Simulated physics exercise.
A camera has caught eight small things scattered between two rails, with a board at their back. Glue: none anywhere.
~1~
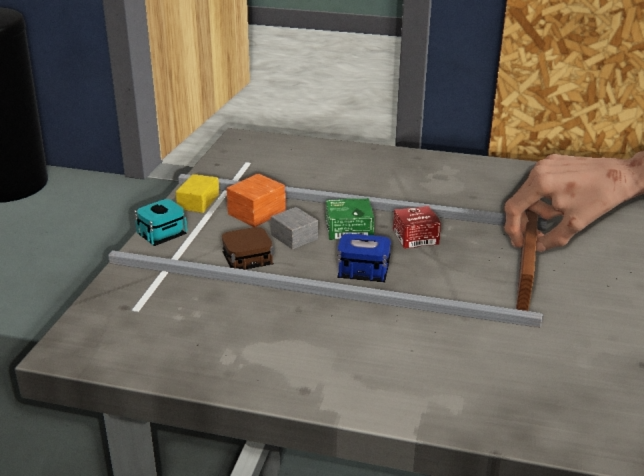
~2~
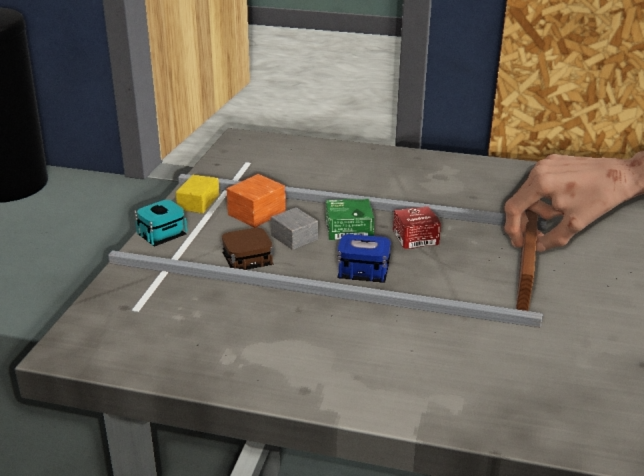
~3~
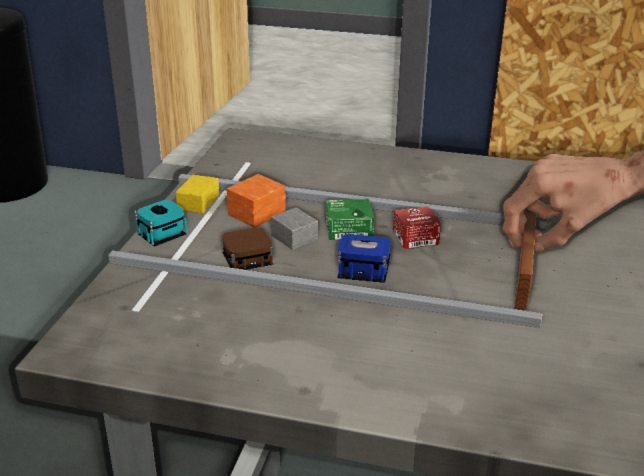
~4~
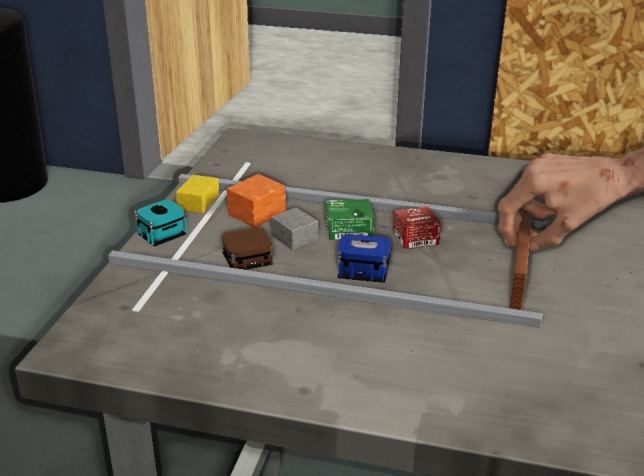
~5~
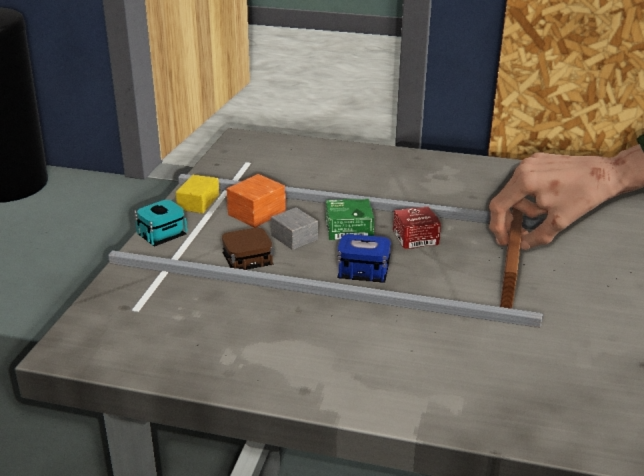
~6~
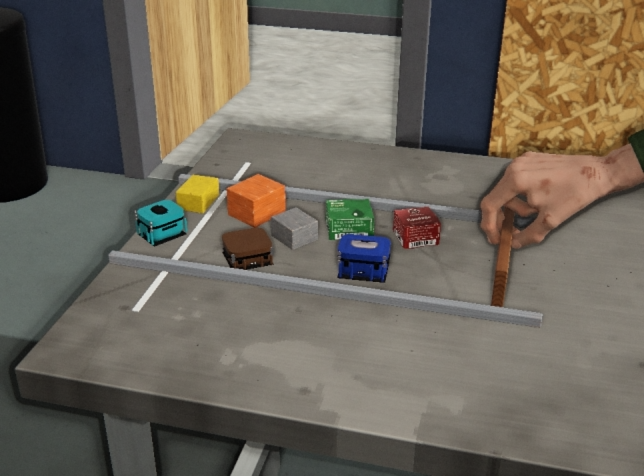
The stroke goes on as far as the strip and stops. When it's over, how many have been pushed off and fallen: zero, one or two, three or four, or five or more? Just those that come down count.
There will be three or four losses over the edge.
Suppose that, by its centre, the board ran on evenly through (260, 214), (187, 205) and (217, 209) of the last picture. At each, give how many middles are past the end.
1, 5 and 3.
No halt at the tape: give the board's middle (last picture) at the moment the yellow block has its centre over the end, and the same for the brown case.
Yellow block over the end: About (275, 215). Brown case over the end: About (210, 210).
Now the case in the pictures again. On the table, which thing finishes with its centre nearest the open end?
Closest in the end is the green box.
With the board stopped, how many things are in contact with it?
3 in contact.
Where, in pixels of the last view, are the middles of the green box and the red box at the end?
One is at about (164, 188), the other at about (200, 192).
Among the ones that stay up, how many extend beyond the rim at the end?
1.
Soon after, none off yet; turquoise case at rest near (161, 222); yellow block at rest near (198, 194); orange block at rest near (256, 200).
At rest, the number that fall off is three or four; fallen, brown case, orange block, yellow block and turquoise case.
